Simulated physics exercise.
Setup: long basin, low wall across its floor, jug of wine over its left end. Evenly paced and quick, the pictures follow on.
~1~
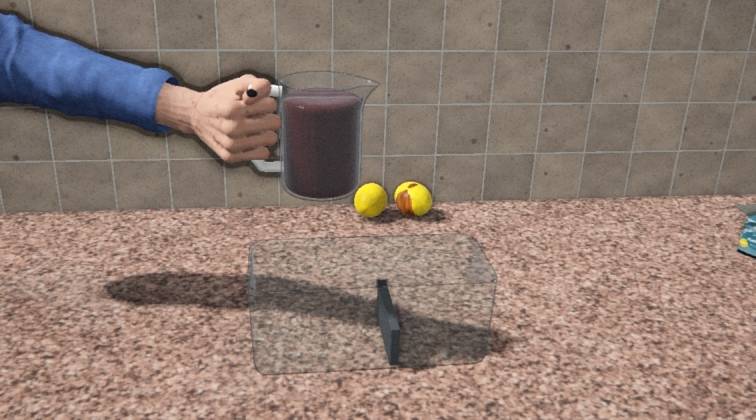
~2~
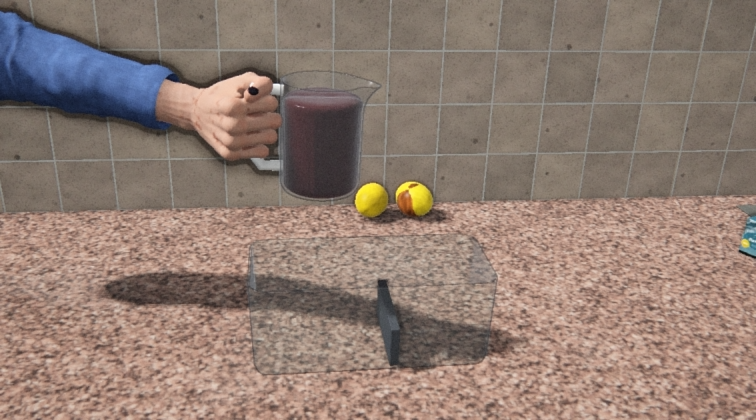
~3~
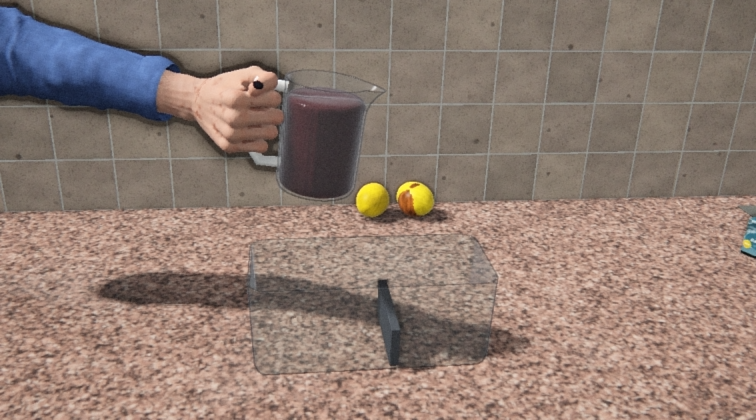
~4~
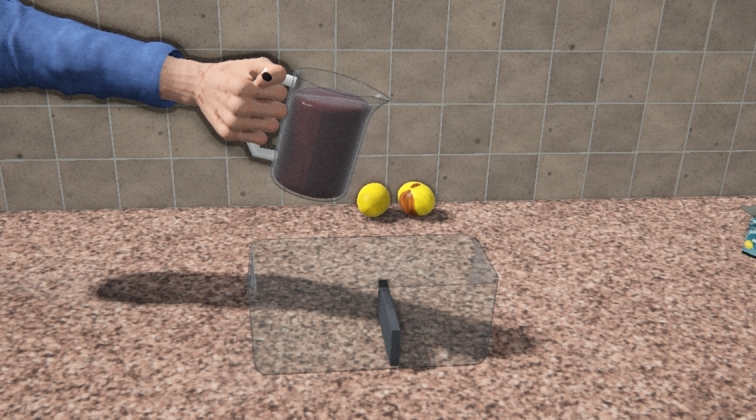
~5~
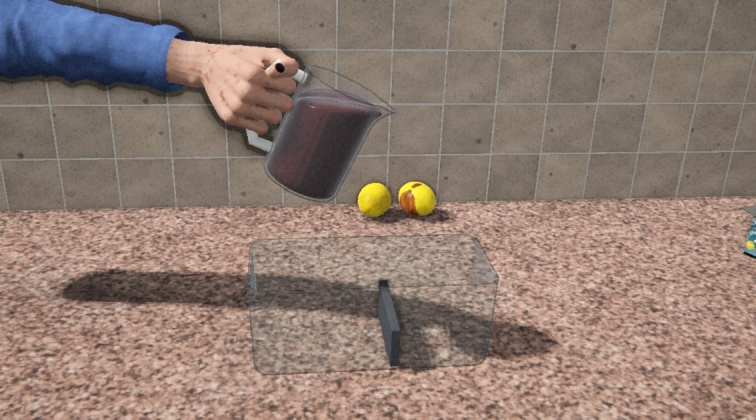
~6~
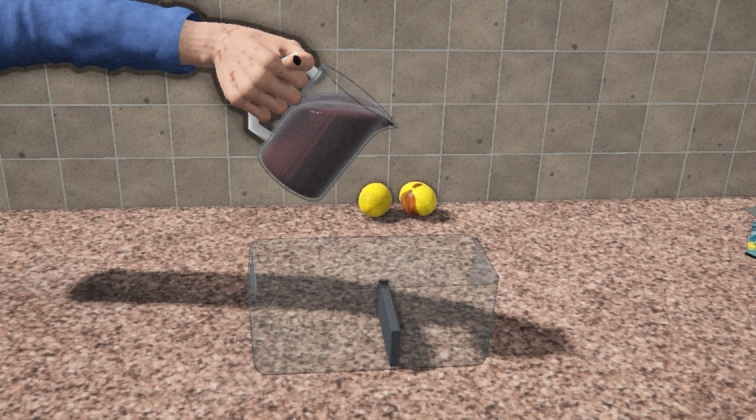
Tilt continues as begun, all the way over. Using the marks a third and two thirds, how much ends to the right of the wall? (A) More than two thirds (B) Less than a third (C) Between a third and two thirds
(A) More than two thirds.
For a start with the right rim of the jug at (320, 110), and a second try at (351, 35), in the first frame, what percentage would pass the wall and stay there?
10 and 85 per cent.
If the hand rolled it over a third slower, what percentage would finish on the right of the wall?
It works out near 85 %.
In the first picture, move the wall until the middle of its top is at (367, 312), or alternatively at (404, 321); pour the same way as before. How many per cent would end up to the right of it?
About 85 % and 50 %.
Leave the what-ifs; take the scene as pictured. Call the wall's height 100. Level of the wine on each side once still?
10 % left, 80 % right.
A moment on, the jug is tipped right over and 58 per cent is still to pour, 0 is left of the wall and 13 right of it.
Next, the jug is tipped right over and 16 per cent is still to pour, 1 is left of the wall and 57 right of it.
Then the jug is tipped right over and 3 per cent is still to pour, 7 is left of the wall and 80 right of it.
Later the jug is tipped right over and 0 per cent is still to pour, 9 is left of the wall and 86 right of it.
In the end 9 per cent lies left of the wall, 86 right of it and 5 outside.
